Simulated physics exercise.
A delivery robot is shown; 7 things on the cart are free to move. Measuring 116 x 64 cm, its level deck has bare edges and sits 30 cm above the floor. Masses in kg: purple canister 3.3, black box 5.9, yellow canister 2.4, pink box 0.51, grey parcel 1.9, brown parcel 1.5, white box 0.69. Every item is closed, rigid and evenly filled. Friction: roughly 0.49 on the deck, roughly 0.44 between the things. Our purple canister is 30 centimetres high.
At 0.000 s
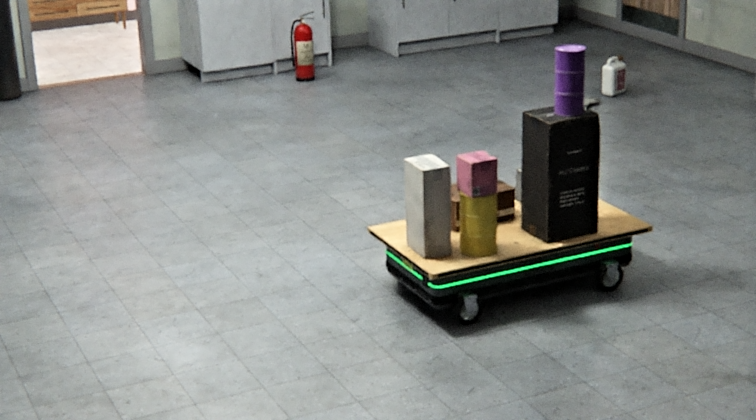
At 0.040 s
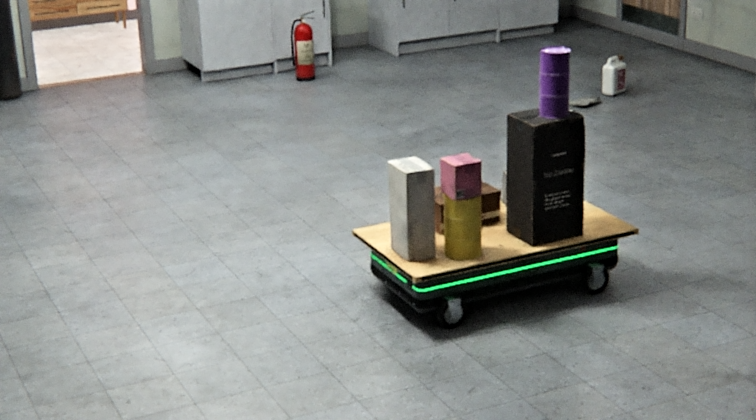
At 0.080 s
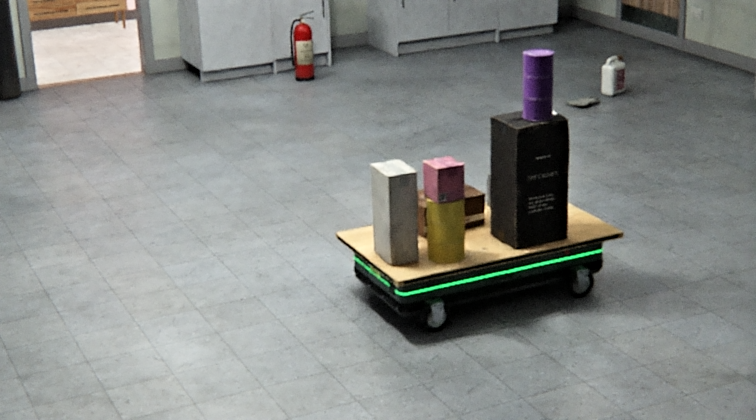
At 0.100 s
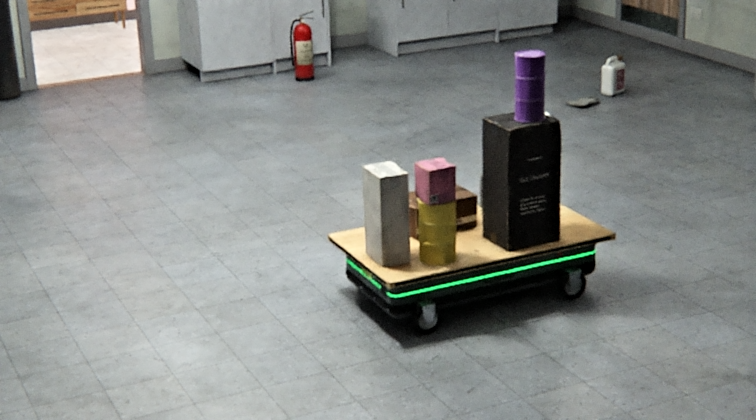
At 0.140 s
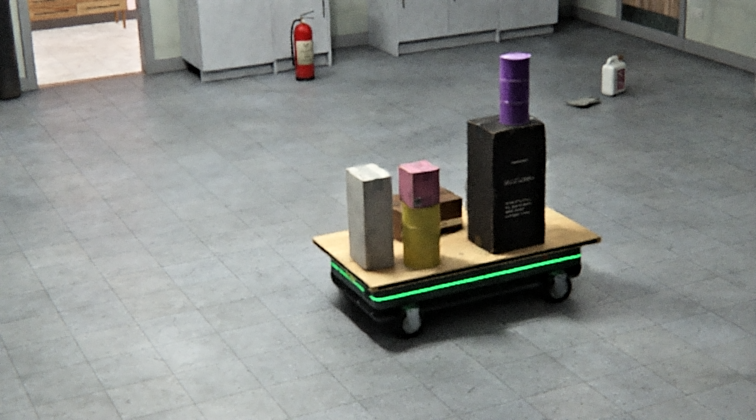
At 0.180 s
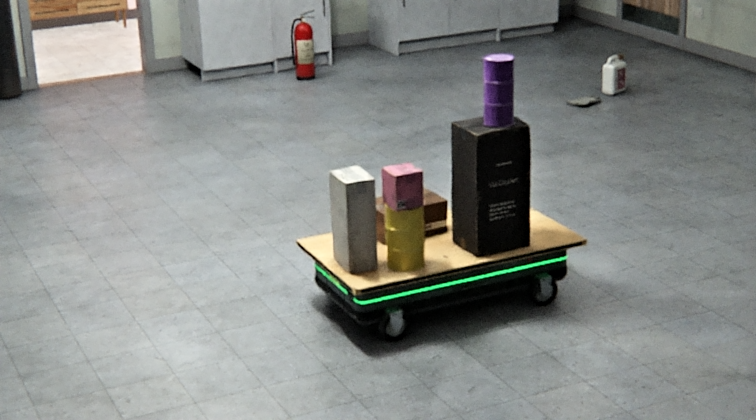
In a grey-tiled room with a red fire extinguisher by the cabinets, a low cart with a glowing green strip rolled slowly to the left, carrying upright boxes and canisters that kept their places.
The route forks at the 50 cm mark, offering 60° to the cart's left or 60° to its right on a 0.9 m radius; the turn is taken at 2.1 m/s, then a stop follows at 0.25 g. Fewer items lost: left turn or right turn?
Right.
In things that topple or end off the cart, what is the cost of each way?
Results - left: 7, right: 5.
Turning left. By 0.58 s, cart 122 cm along, turned 36°; brown parcel and white box now off the cart; purple canister tilted 13° near (356, 118); black box tilted 13° near (371, 222).
By 1.08 s, cart 219 cm along, turned 60°; black box on its side near (248, 360).
By 1.48 s, cart 259 cm along, turned 60°; black box now off the cart.
When it is over (2.4 s), off the cart, purple canister, black box, yellow canister, pink box, grey parcel, brown parcel and white box.
Turning right instead, purple canister, black box, yellow canister, pink box and white box tipped over or off the cart, 5 of 7 in all.
